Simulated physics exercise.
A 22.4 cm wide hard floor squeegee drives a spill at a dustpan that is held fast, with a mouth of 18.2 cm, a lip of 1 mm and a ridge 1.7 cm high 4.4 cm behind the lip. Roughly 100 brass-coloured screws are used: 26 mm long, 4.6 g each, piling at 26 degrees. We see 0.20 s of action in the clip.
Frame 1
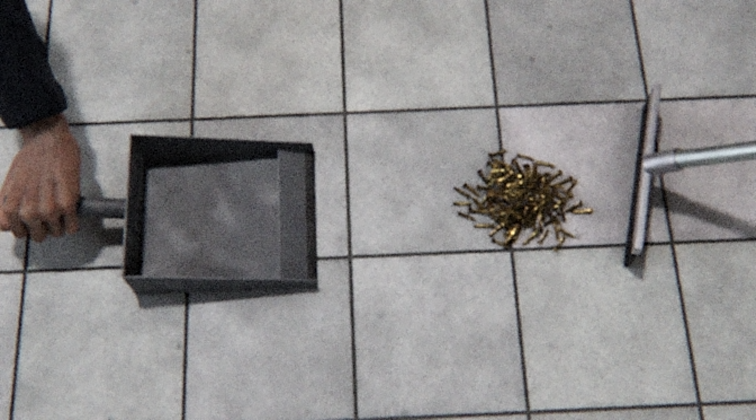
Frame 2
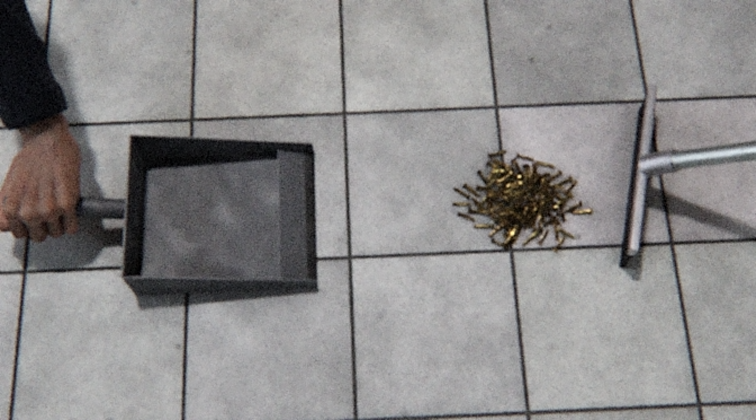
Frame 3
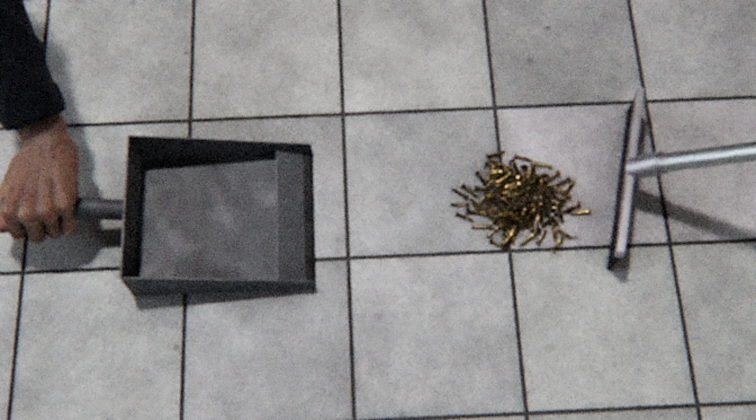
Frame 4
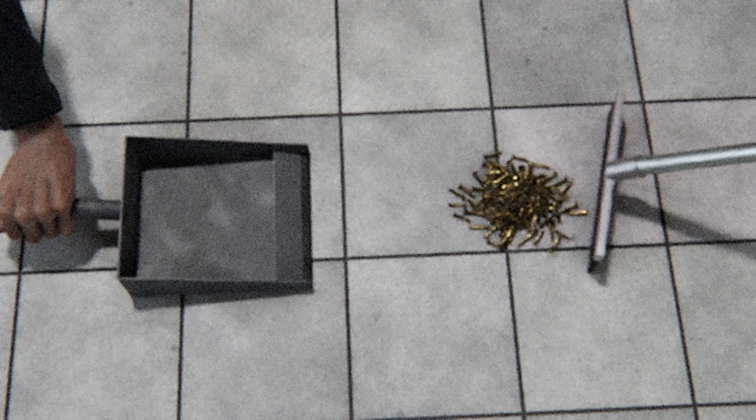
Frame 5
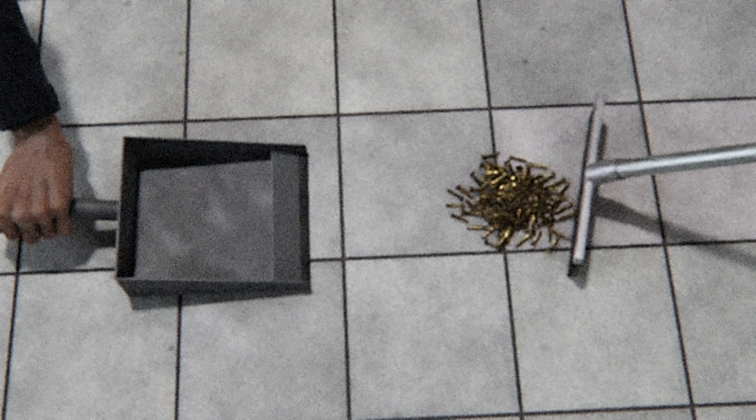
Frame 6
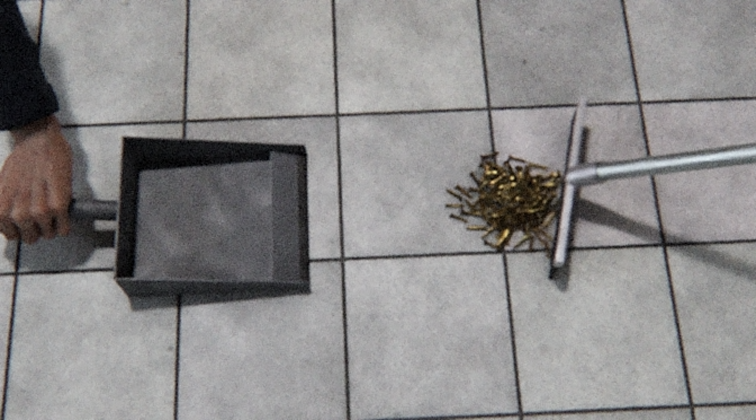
A hand in a dark sleeve grips the handle of a dark grey dustpan at left, seen from above on a pale grey tiled floor. A loose pile of brass-coloured screws lies right of centre, with a metal-handled squeegee beyond it. The squeegee slides left and nudges the pile's right edge, while the dustpan stays put and the view drifts very slightly.
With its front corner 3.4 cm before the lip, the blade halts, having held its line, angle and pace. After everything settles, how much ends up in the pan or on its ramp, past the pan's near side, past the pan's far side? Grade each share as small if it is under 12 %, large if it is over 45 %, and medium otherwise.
Pan: Small; near side: Small; far side: Small.
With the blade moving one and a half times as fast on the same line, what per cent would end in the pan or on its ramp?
About 20 %.
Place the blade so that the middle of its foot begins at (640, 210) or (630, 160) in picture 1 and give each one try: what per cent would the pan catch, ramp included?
Around 5 percent, then around 5 percent.
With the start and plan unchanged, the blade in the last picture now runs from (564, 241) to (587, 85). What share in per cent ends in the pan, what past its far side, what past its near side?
Split: Pan = 10, far = 30, near = 0.
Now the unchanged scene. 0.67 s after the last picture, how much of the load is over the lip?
Over the lip by then: Approx. 5 %.
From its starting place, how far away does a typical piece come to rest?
That distance is around 24 cm.
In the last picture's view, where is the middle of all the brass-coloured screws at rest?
Close to pixel (330, 211).
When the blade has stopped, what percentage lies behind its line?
I'd put it near 0 in a hundred.
Then, 0.23 s after the last picture, middle of the blade 19 cm from the lip; 0 % over the lip, far side 0 %, near side 0 %.
Then, 0.39 s after the last picture, middle of the blade 11 cm from the lip; 0 % over the lip, far side 5 %, near side 0 %.
Then, 0.67 s after the last picture, middle of the blade 6 cm from the lip; 5 % over the lip, far side 5 %, near side 0 %.
In the end, pan 5 %, near side 0 %, far side 5 %, in front of the lip or behind the blade 90 %.
